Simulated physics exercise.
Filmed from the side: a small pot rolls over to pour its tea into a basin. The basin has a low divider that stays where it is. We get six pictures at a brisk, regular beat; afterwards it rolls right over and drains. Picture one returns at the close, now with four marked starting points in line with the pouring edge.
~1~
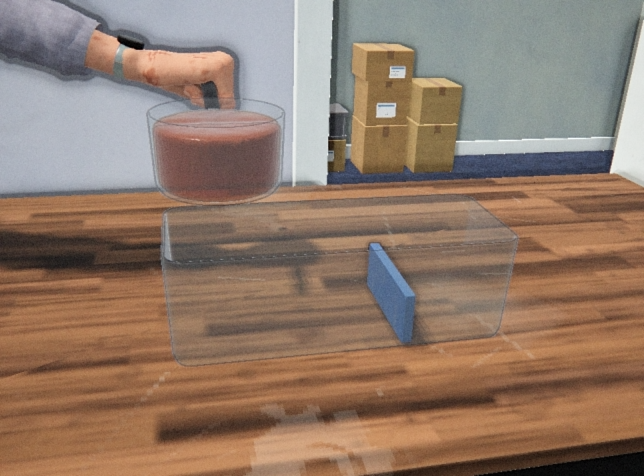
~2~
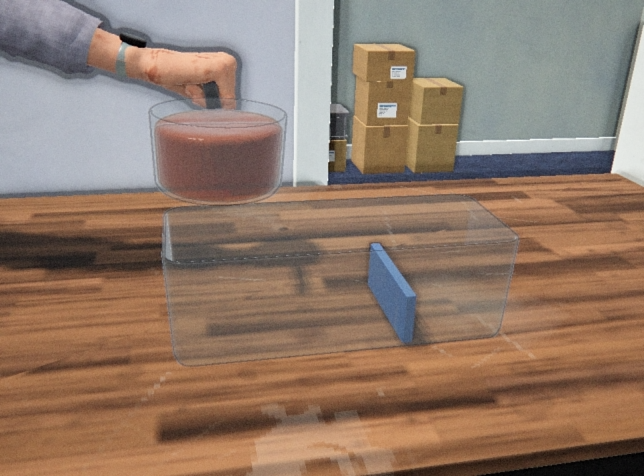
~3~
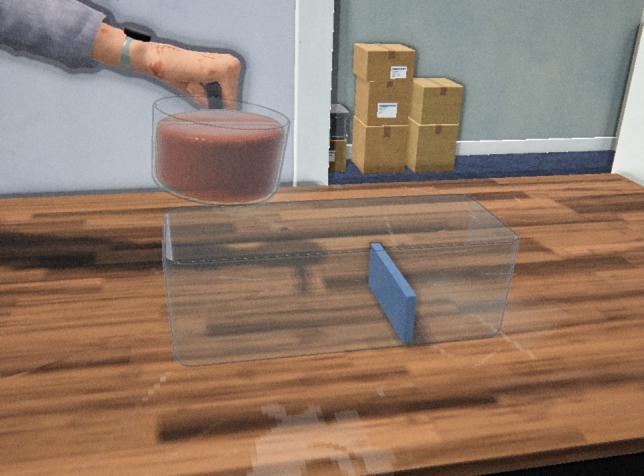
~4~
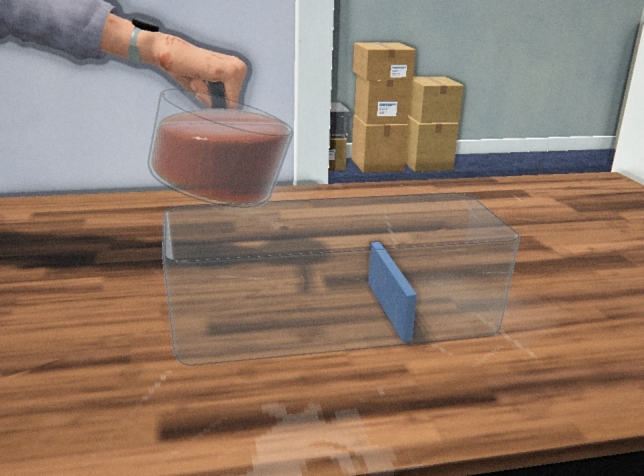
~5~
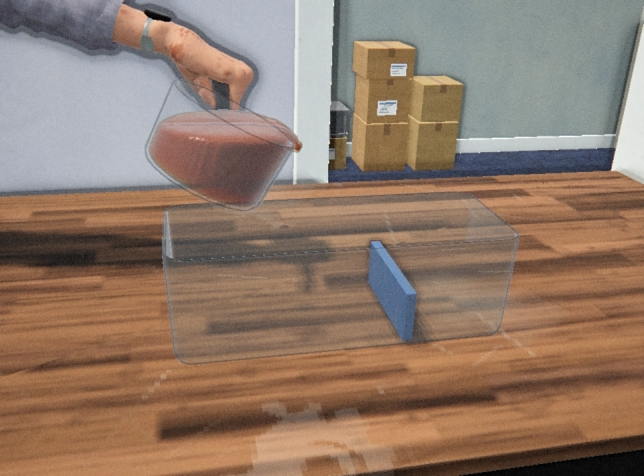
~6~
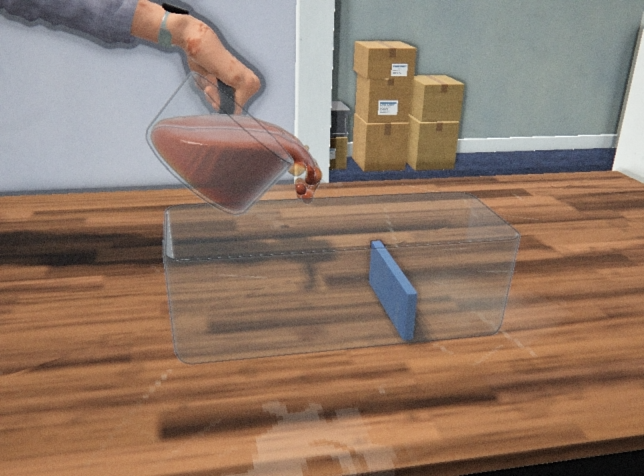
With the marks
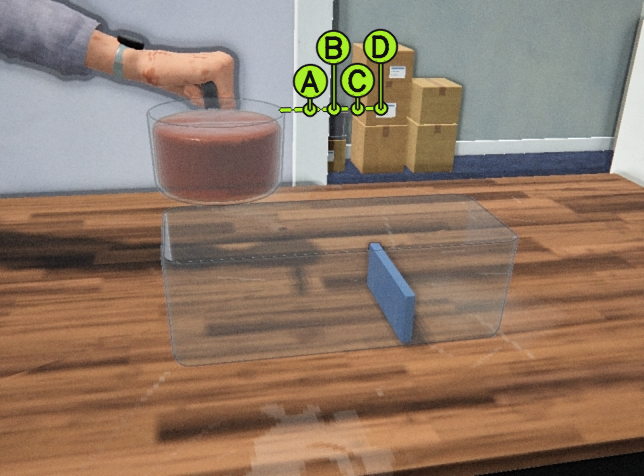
A hand held a clear pot of reddish-brown tea above a see-through basin with a blue wall inside, then tilted it rightward until tea ran over the lip in a small, blobby stream.
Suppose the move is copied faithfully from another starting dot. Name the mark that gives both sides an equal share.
I would pick dot C.
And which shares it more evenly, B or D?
D it is.
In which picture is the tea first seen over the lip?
In picture 5.
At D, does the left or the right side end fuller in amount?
The right side.
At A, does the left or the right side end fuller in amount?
The left side.
On the marked copy, A at (310, 109); B at (333, 109); C at (357, 108); D at (380, 108).
With A, about 96 % ends left of the wall and 3 % right of it.
With B, about 82 % ends left of the wall and 16 % right of it.
With C, about 51 % ends left of the wall and 48 % right of it.
With D, about 29 % ends left of the wall and 71 % right of it.
